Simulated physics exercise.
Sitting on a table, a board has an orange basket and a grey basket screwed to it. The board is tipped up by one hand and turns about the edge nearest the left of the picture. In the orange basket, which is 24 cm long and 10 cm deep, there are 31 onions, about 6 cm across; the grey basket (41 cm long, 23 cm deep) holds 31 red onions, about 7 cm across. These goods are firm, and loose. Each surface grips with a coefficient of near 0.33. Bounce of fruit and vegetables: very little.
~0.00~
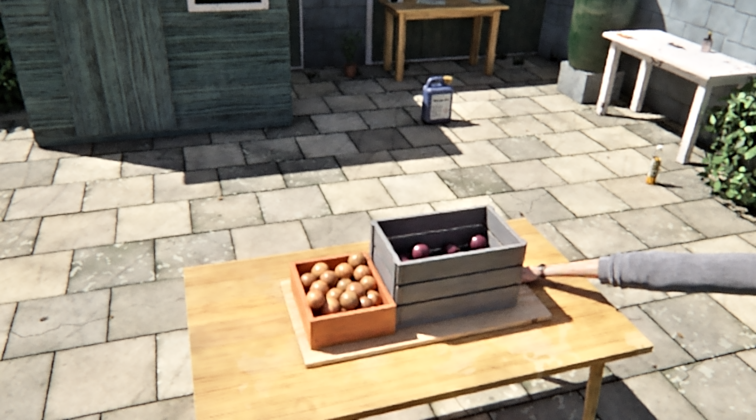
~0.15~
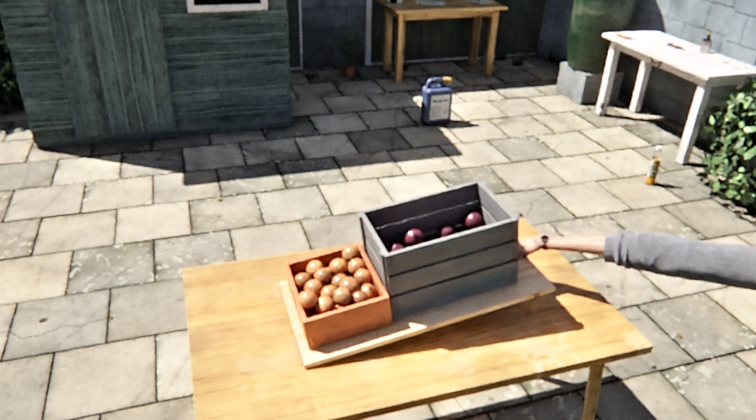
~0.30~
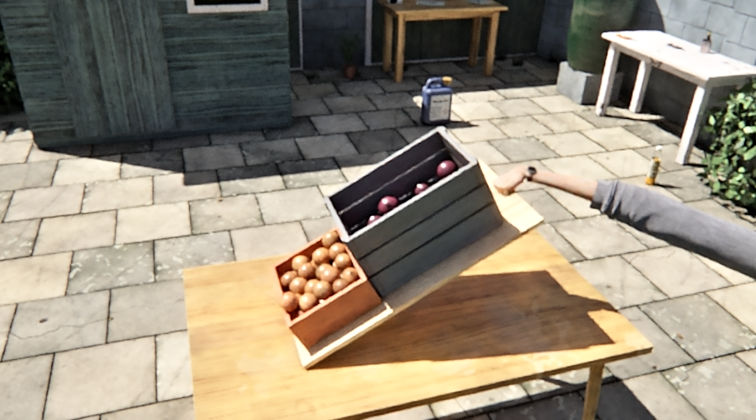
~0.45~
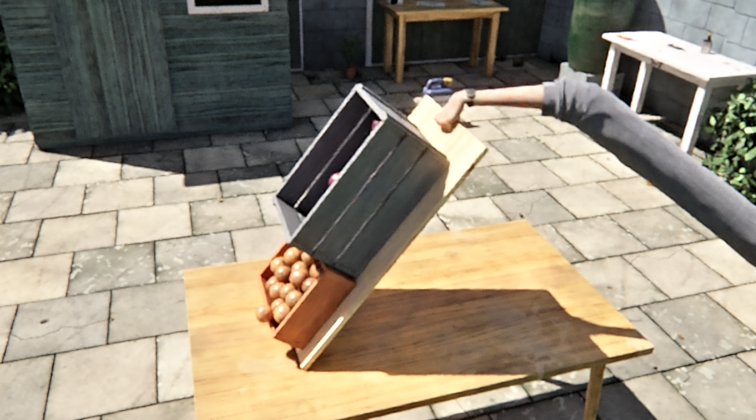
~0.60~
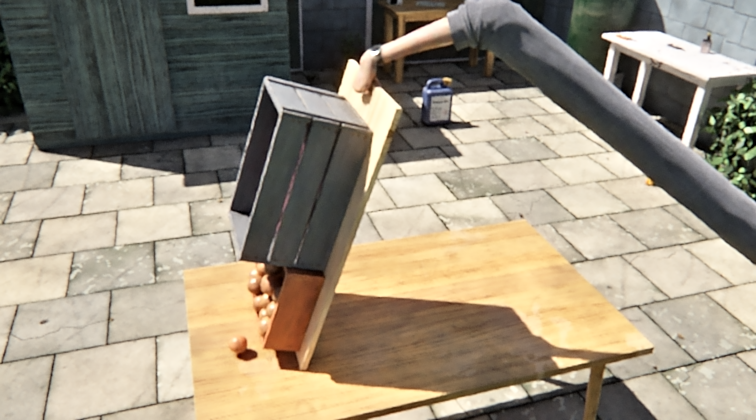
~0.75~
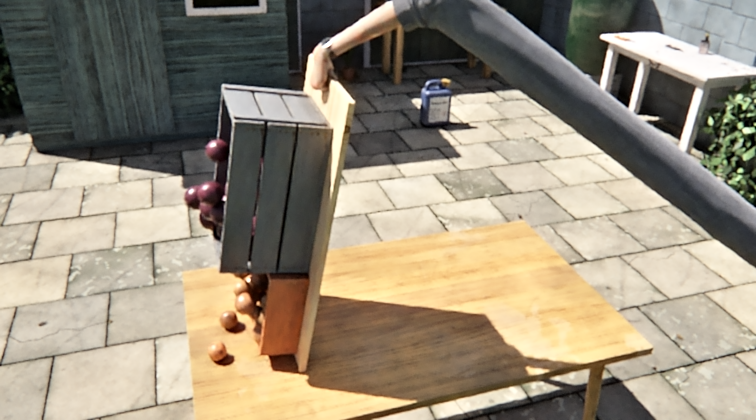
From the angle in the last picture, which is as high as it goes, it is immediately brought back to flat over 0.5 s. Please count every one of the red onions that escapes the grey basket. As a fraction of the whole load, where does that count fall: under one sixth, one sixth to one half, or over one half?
It falls over one half of the load.
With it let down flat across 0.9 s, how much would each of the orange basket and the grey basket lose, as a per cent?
Orange basket 30, grey basket 60 per cent.
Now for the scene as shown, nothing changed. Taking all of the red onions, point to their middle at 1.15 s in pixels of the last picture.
I'd put it close to (180, 334).
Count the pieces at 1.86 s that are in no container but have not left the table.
The count is about 8.
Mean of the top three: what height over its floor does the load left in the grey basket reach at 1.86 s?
I'd say near 8 cm.
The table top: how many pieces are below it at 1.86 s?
Roughly 20.
After 0.93 s, tilt 56°; the orange basket is down by 8 of 31 and the grey basket is down by 18 of 31.
After 1.15 s, tilt 8°; the orange basket is down by 12 of 31 and the grey basket is down by 23 of 31.
After 1.46 s, tilt 0°; the orange basket is down by 12 of 31 and the grey basket is down by 23 of 31.
Final count (at 1.86 s), the orange basket is down by 12 of 31 and the grey basket is down by 23 of 31. Asked share, 23 of 31, 74 per cent.
